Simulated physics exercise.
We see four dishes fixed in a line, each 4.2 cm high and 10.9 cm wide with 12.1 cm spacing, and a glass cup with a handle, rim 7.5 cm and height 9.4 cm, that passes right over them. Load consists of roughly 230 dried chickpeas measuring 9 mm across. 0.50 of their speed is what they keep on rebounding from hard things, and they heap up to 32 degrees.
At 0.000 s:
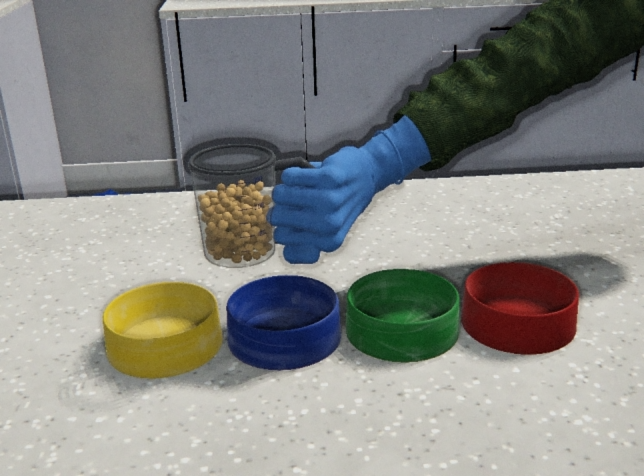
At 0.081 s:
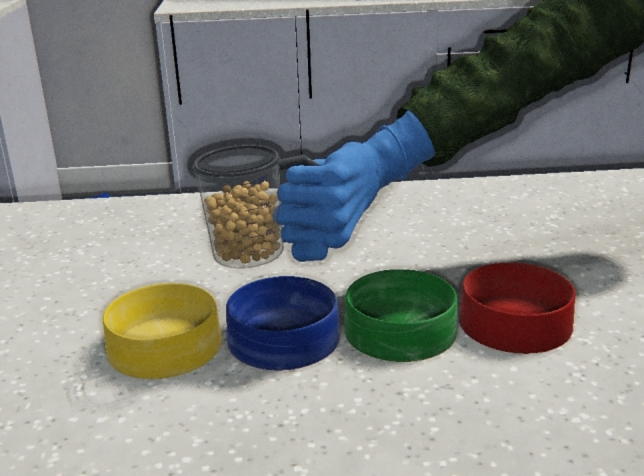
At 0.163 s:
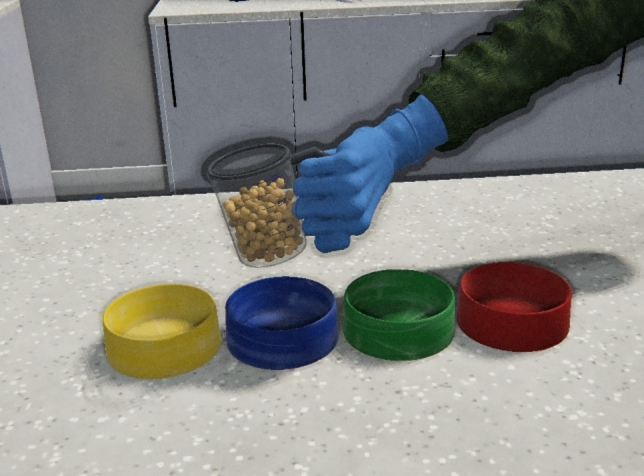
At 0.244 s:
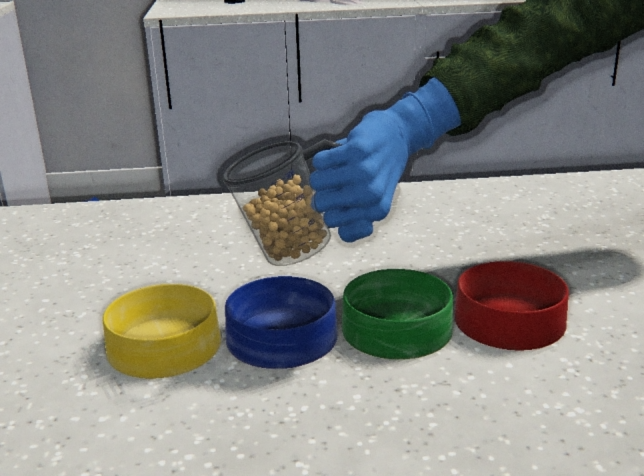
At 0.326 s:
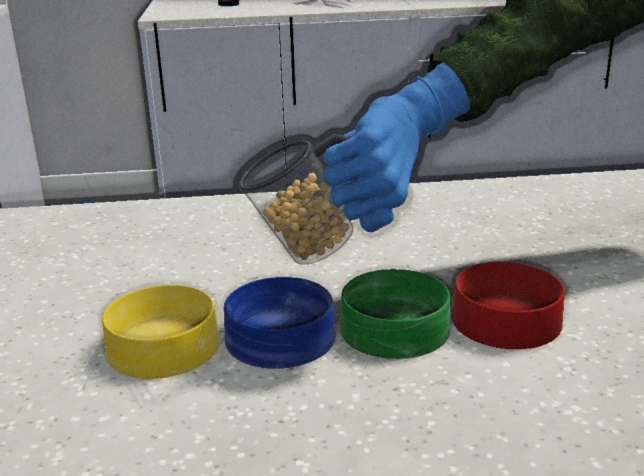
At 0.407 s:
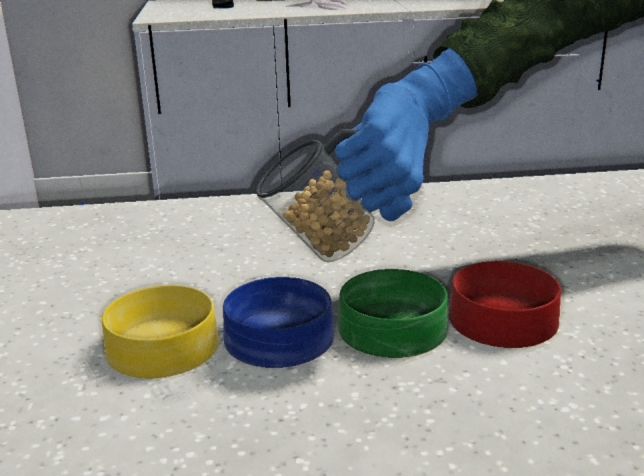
A blue-gloved hand in a dark green sleeve, reaching in from the upper right, holds a clear glass cup of tan chickpeas above a speckled pale counter, seen from slightly above with grey cabinets behind. Four round dishes stand in a row in front, yellow, blue, green and red from left to right. The hand carries the cup rightward, steadily tilting its rim to the left, while the view shifts slightly.
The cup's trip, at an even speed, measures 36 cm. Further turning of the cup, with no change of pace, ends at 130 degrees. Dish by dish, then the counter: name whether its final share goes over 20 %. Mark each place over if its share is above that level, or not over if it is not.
Red: Over, blue: Not over, green: Not over, yellow: Not over, counter: Not over.
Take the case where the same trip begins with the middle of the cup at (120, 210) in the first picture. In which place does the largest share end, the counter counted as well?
Largest amount ends at green.
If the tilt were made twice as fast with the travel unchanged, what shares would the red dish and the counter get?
That gives red 0 with 10 for the counter.
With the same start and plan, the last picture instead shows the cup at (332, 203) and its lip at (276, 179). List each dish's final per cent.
It'd finish with red at 100, blue at 0, green at 0 and yellow at 0.
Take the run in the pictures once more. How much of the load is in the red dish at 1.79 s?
Close to 85 per cent at that point.
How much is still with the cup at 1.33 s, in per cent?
Roughly 40 %.
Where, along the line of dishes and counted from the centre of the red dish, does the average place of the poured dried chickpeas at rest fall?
2 cm or so, leftwards.
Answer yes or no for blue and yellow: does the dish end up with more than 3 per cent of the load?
Blue: False, yellow: False.
Then, at 0.96 s, tilt 93 degrees; cup holds 100 %.
After 1.33 s, tilt 129 degrees; cup holds 40 %, red 35 %, green 10 %.
After 1.79 s, tilt 130 degrees; cup holds 0 %, red 85 %, green 10 %.
By 2.1 s all is still; red 85 %, blue 0 %, green 10 %, yellow 0 %, counter 5 %.
